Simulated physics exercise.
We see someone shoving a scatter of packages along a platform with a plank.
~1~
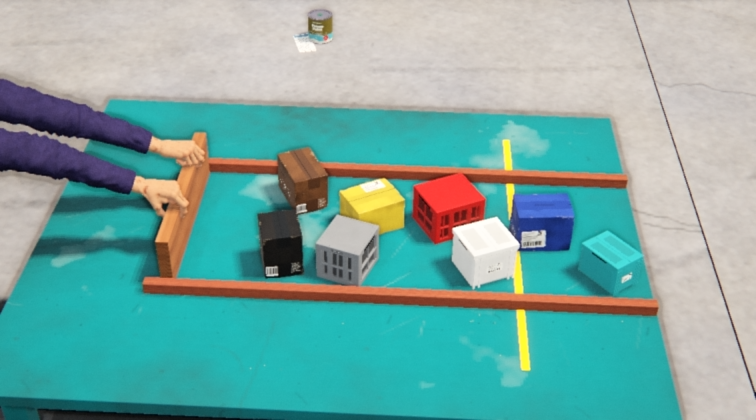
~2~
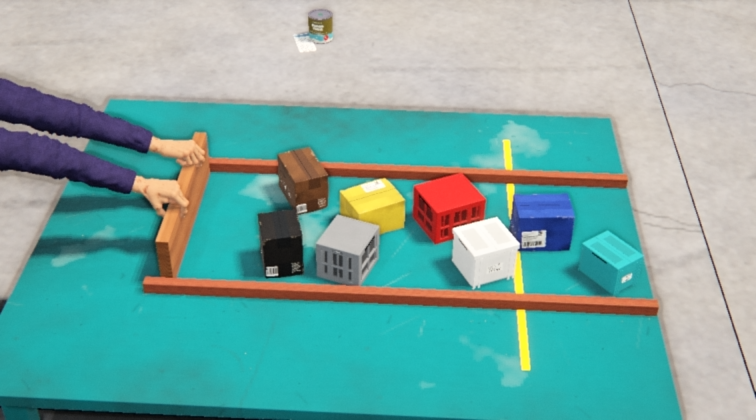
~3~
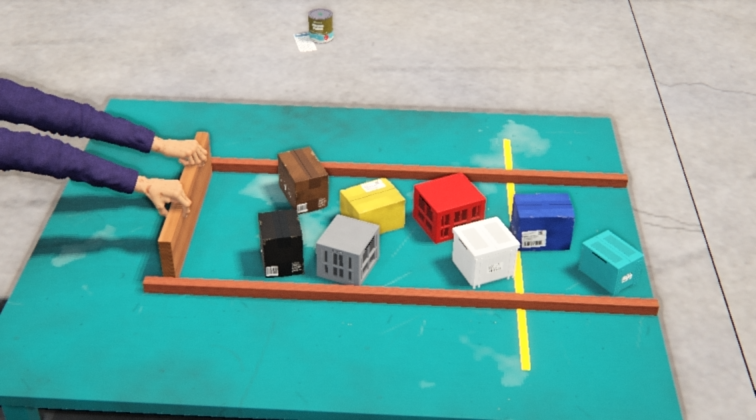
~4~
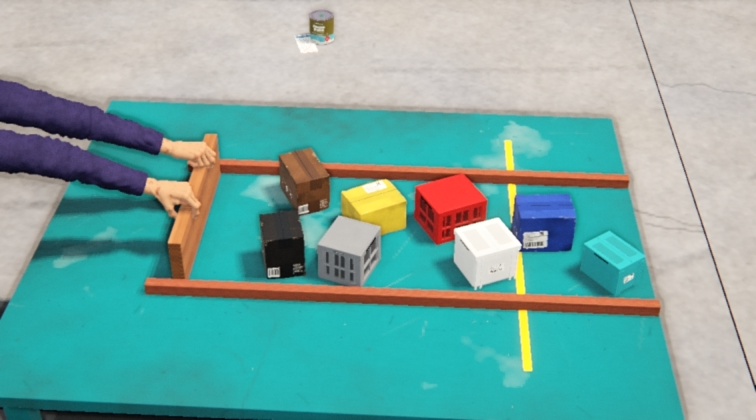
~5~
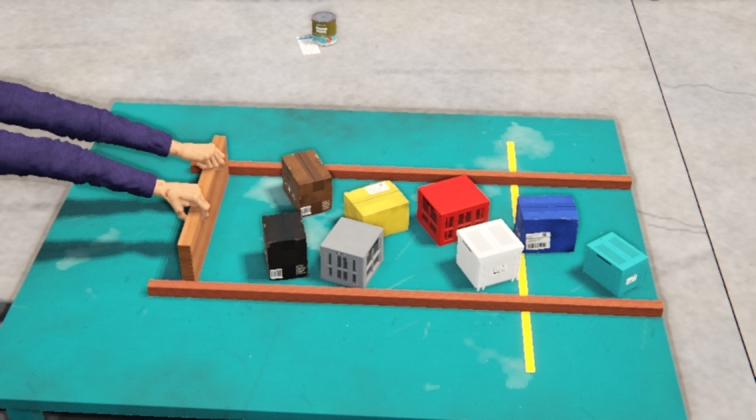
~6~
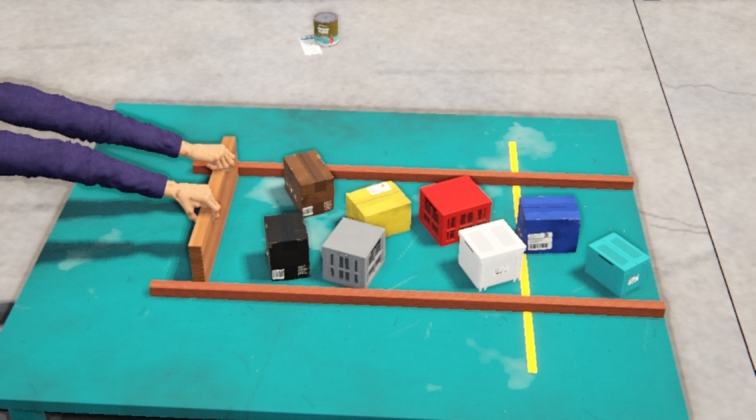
On a turquoise platform, eight packages in mixed colours lie scattered between two wooden rails, with a yellow tape line crossing toward the right. Two purple-sleeved arms first hold a plank nearly still at the left, then slide it a short way right, while the packages barely shift.
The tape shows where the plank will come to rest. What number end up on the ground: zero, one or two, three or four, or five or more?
The number that fall off is one or two.
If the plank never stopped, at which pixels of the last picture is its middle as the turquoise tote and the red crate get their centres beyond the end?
Near (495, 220) and (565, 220).
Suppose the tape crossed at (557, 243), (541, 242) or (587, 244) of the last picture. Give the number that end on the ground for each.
The counts: 3, 3 and 5.
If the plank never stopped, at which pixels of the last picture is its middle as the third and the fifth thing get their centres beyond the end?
Its middle is around (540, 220) and later (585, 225).
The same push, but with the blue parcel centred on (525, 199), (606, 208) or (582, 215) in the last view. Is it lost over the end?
In that order, it remains up; comes down; tumbles off.
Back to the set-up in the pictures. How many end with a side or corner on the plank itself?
In contact: 3.
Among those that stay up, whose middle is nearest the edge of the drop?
Foremost is the white tote.
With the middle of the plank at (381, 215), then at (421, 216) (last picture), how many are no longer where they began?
6 and 7.
Soon after, none off yet; turquoise tote at rest near (617, 265); blue parcel at rest near (548, 225); white tote at rest near (491, 255).
Then, none off yet; turquoise tote at rest near (617, 265); blue parcel moved a little near (560, 226); white tote moved about its own width near (529, 260).
By the end, the number that fall off is one or two; fallen, blue parcel and turquoise tote.
